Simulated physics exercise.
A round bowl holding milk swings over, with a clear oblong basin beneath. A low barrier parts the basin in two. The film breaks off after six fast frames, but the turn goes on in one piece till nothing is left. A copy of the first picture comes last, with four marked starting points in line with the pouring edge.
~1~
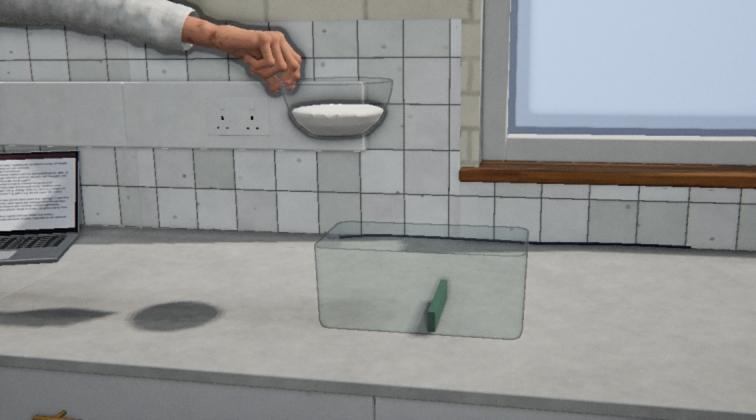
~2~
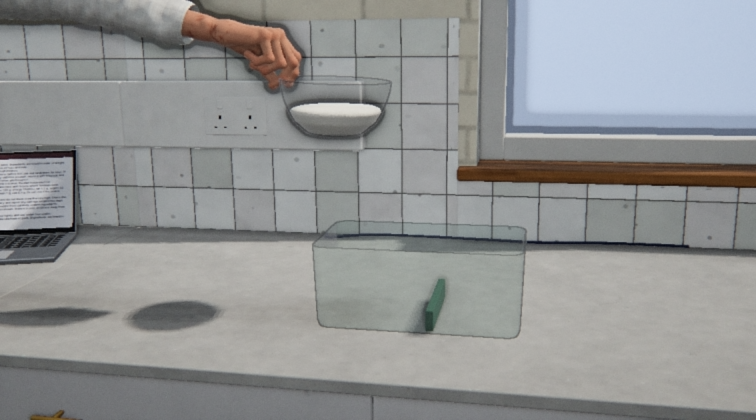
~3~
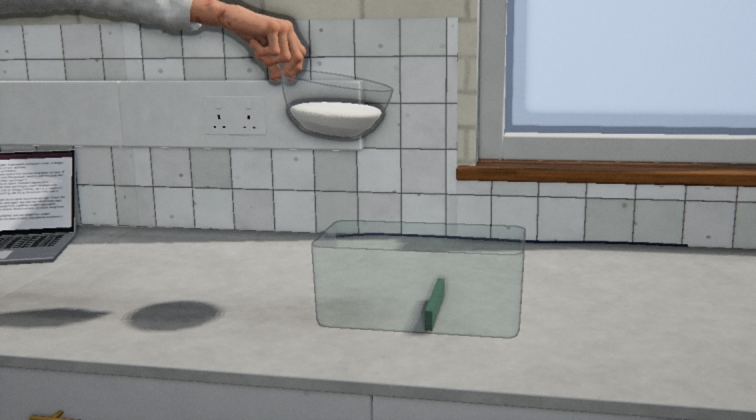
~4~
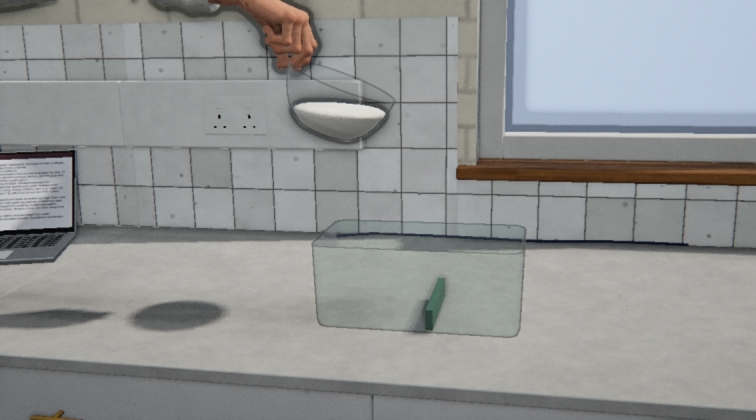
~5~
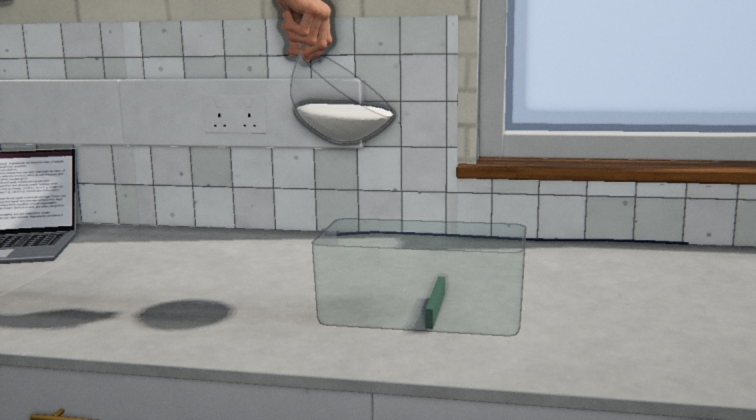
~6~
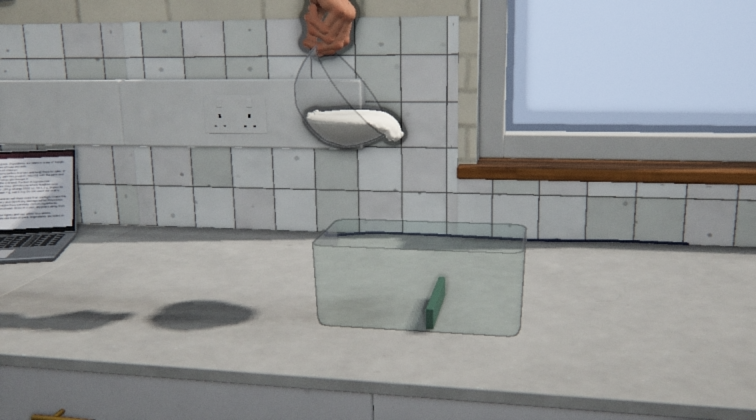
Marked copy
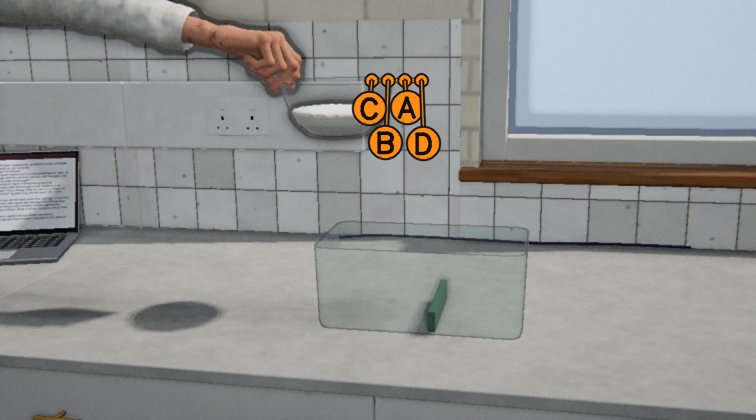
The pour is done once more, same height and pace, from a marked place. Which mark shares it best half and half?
The answer is place A.
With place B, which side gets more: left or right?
The left side.
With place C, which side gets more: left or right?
More ends on the left.
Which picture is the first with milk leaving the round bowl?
In picture 6.
On the marked copy, A at (404, 80); B at (388, 80); C at (371, 80); D at (421, 80).
Choosing A, about 50 % ends left of the wall and 49 % right of it.
Choosing B, about 79 % ends left of the wall and 19 % right of it.
Choosing C, about 89 % ends left of the wall and 8 % right of it.
Choosing D, about 21 % ends left of the wall and 78 % right of it.
